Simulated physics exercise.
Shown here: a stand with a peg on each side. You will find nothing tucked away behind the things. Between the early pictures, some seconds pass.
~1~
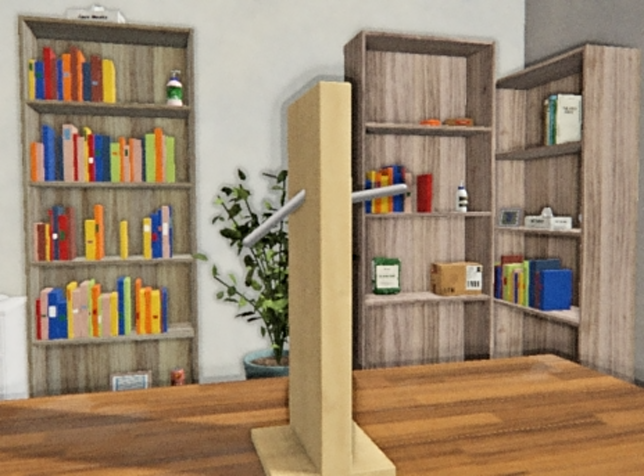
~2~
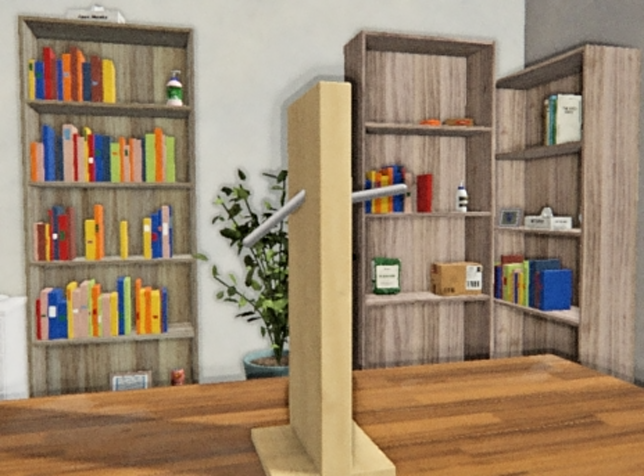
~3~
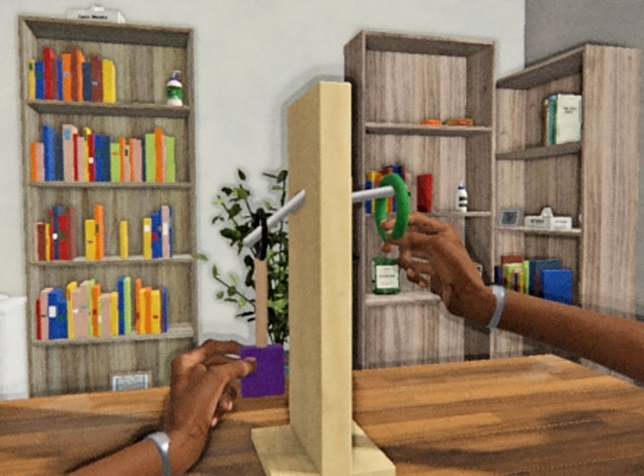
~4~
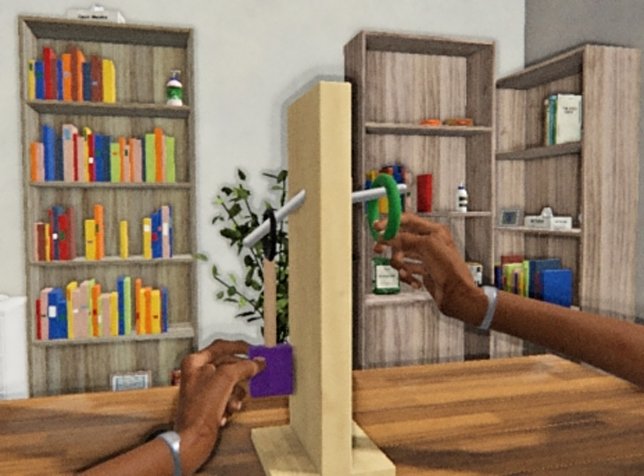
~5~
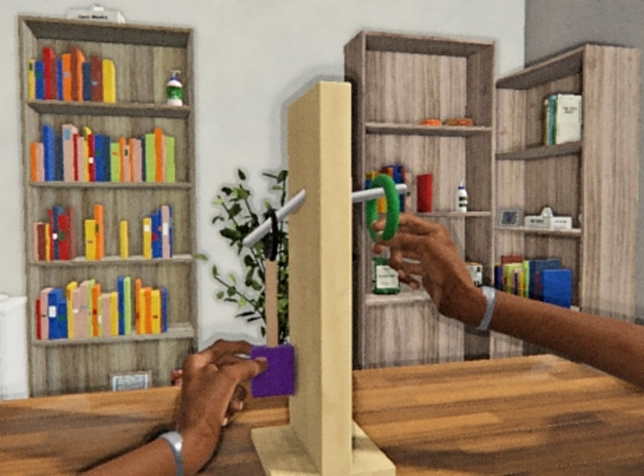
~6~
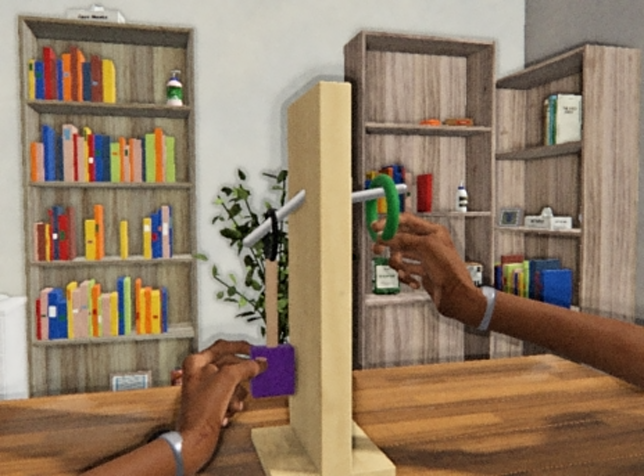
Two hands with bracelets at the wrists are seen from the front of a wooden table, on either side of a pale upright stand with a grey peg on each side. Behind are a leafy plant and shelves of colourful books. The stand is alone at first, then the hands appear holding a purple brush on the left peg and a green tape ring on the right, shifting both slightly inward before keeping nearly still.
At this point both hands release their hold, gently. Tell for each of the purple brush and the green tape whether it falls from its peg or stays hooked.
Outcome: The purple brush fails to hold on, the green tape never moves off.
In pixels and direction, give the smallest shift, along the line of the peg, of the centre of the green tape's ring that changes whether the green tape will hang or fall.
Shift it right by around 24 pixels.
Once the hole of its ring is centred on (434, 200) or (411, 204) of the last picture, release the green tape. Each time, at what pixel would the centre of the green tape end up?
In the first case it settles close to (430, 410), in the second close to (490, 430).
Then, 0.34 s after the last picture, purple brush falling near (218, 378); green tape at rest near (382, 211).
At rest, the purple brush slips down, near (134, 468); the green tape hangs there, near (382, 211).
